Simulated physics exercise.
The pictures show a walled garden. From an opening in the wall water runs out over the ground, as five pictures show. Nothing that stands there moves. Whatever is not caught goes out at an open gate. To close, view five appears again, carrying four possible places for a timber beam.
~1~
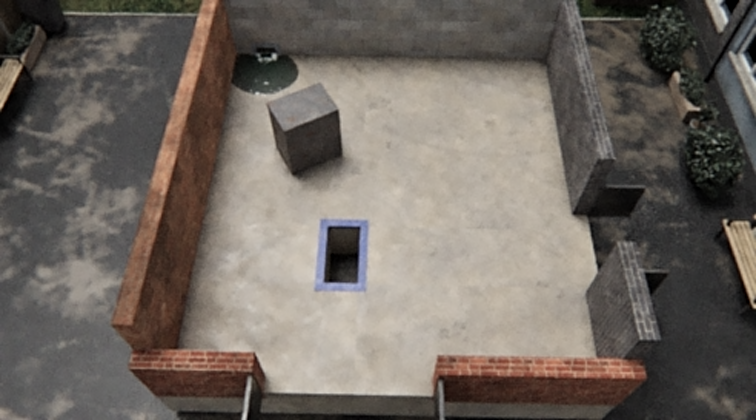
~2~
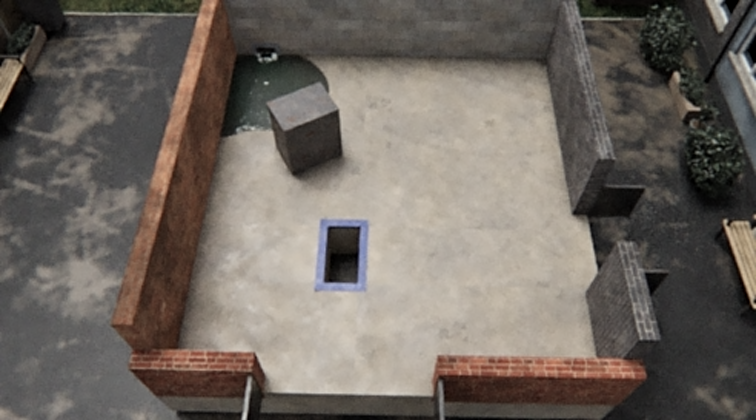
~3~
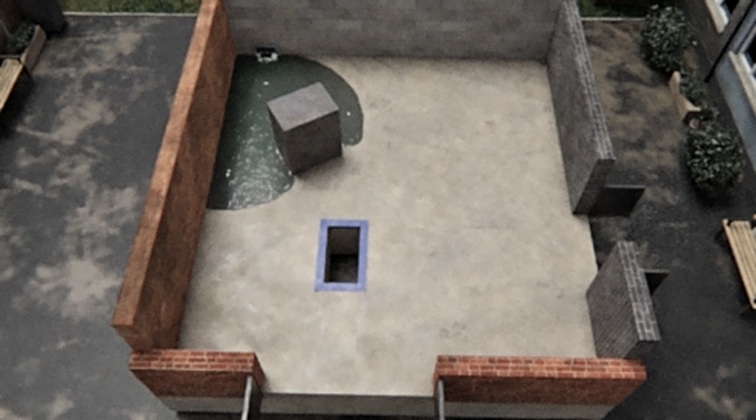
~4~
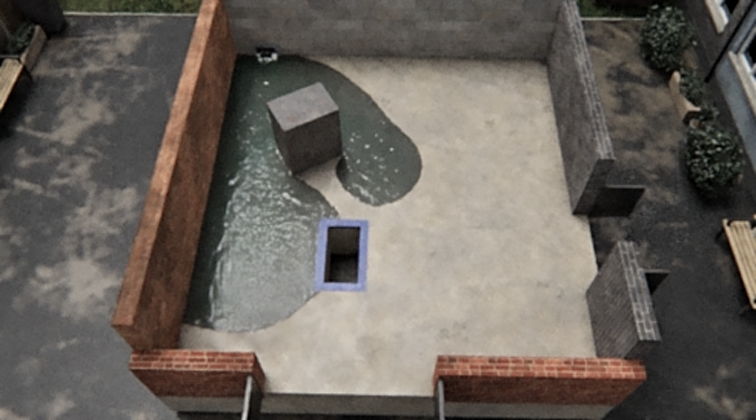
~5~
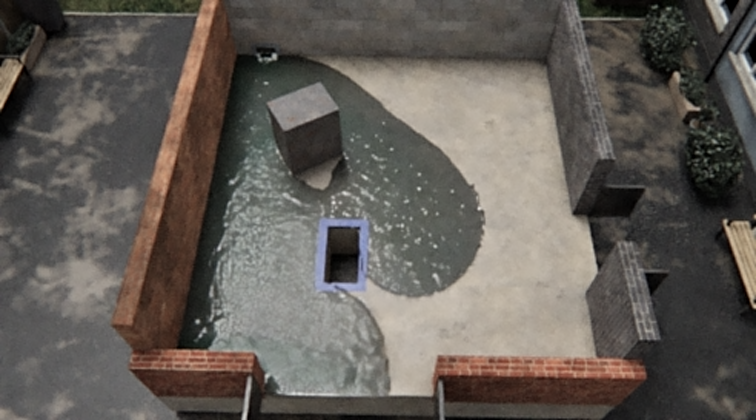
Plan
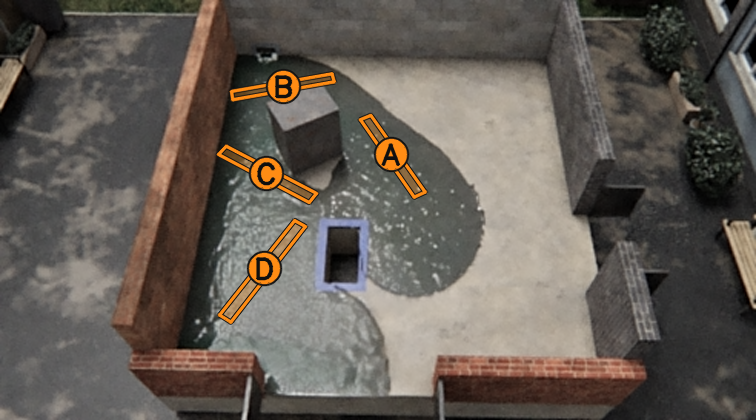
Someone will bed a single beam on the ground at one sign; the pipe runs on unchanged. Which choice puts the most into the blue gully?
It is A.
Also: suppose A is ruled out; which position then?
D it is.
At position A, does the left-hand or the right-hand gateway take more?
The left one.
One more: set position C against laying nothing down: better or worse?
Worse.
In orange, A from (365, 117) to (419, 194); B from (232, 95) to (333, 77); C from (222, 150) to (312, 197); D from (225, 318) to (300, 223).
Choosing A, about 18 % of the stream goes into the blue gully, about 78 % out by the gates.
Choosing B, about 7 % of the stream goes into the blue gully, about 92 % out by the gates.
Choosing C, about 6 % of the stream goes into the blue gully, about 93 % out by the gates.
Choosing D, about 12 % of the stream goes into the blue gully, about 85 % out by the gates.
